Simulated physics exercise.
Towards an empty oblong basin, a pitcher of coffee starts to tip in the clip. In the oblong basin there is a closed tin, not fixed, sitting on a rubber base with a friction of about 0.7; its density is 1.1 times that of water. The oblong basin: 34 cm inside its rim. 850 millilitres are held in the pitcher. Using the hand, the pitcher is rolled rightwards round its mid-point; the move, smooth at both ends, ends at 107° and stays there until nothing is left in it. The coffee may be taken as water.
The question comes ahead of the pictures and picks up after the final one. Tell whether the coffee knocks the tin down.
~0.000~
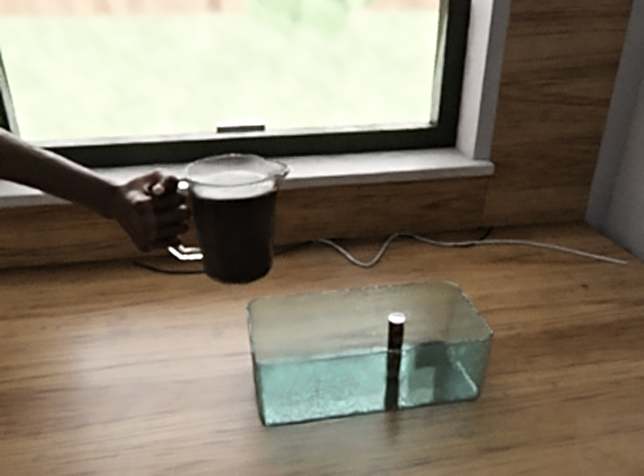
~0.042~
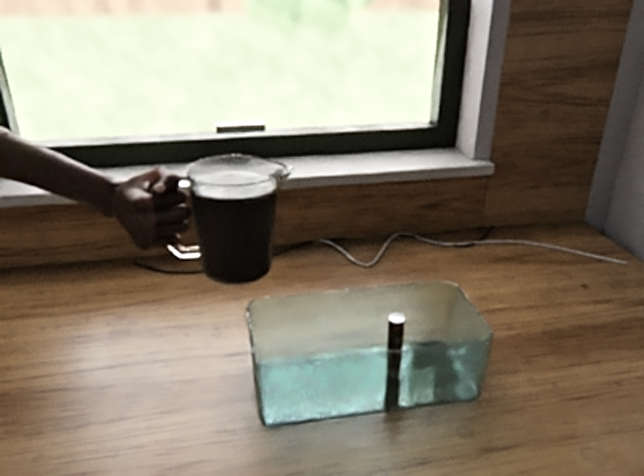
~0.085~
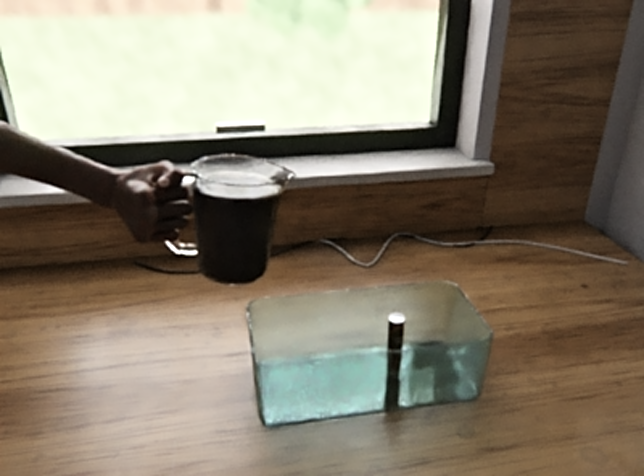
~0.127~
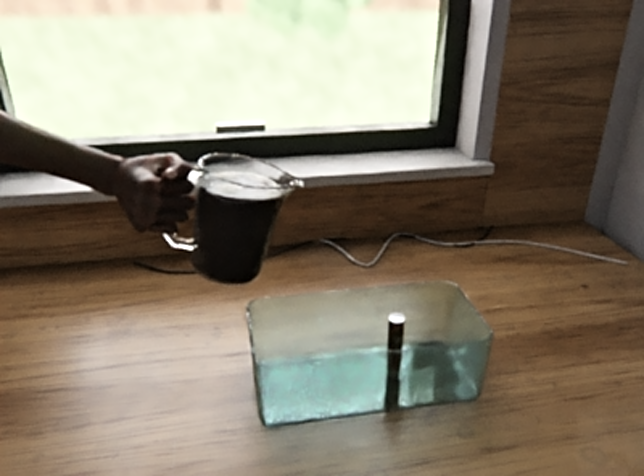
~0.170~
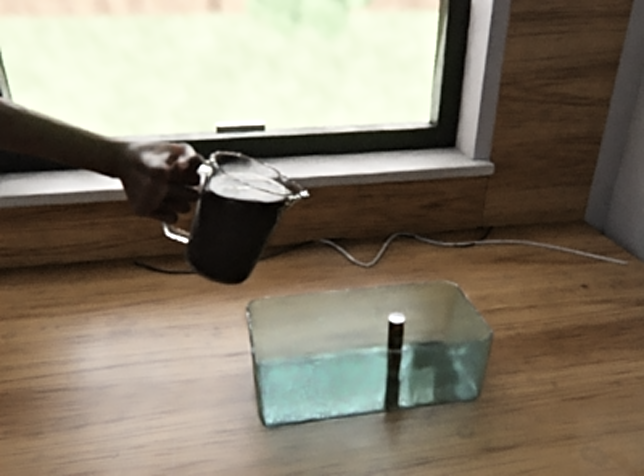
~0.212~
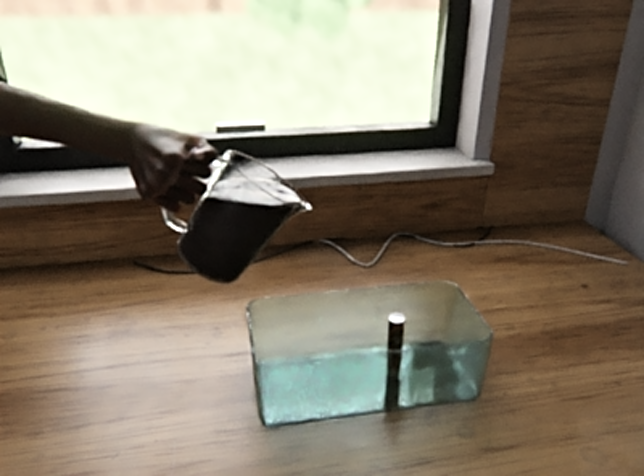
The coffee does not knock it down.
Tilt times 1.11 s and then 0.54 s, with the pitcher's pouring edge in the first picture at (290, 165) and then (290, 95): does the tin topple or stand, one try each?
Try 1: Still standing; try 2: Tipped over.
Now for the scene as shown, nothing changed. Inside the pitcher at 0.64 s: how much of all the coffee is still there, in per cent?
Near 14 percent, more or less.
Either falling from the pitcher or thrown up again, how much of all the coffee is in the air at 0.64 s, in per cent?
Airborne share: Near 22 %.
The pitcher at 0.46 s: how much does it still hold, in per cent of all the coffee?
Near 54 in a hundred.
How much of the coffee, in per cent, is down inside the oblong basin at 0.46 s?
Fraction in basin: Approx. 14%.
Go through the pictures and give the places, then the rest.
It leans 0°; its right rim is at (292, 167); the coffee meets the walls at (191, 187) and (275, 181); the oblong basin's rim runs from (250, 332) to (473, 308); the tin's top is at (397, 320), in the first frame.
It leans 2°; its right rim is at (293, 169); the coffee meets the walls at (191, 186) and (276, 182), in the second frame.
It leans 6°; its right rim is at (298, 174); the coffee meets the walls at (195, 183) and (279, 185), in the third frame.
It leans 14°; its right rim is at (303, 182); the coffee meets the walls at (201, 183) and (285, 187), in the fourth frame.
It leans 24°; its right rim is at (309, 193); the coffee meets the walls at (200, 200) and (292, 191), in the fifth frame.
It leans 36°; its right rim is at (312, 207); the coffee meets the walls at (194, 214) and (303, 197), in the sixth frame.
Then, 0.46 s in, the tilt is 101° and 54 per cent is still to pour; the tin stands where it began.
Then, 0.64 s in, the tilt is 107° and 14 per cent is still to pour; the tin stands 1 cm from where it began.
Then, 0.83 s in, the tilt is 107° and 2 per cent is still to pour; the tin stands 1 cm from where it began.
Then, 1.04 s in, the tilt is 107° and 0 per cent is still to pour; the tin stands 1 cm from where it began.
Finally, the tin stands 1 cm from where it began.
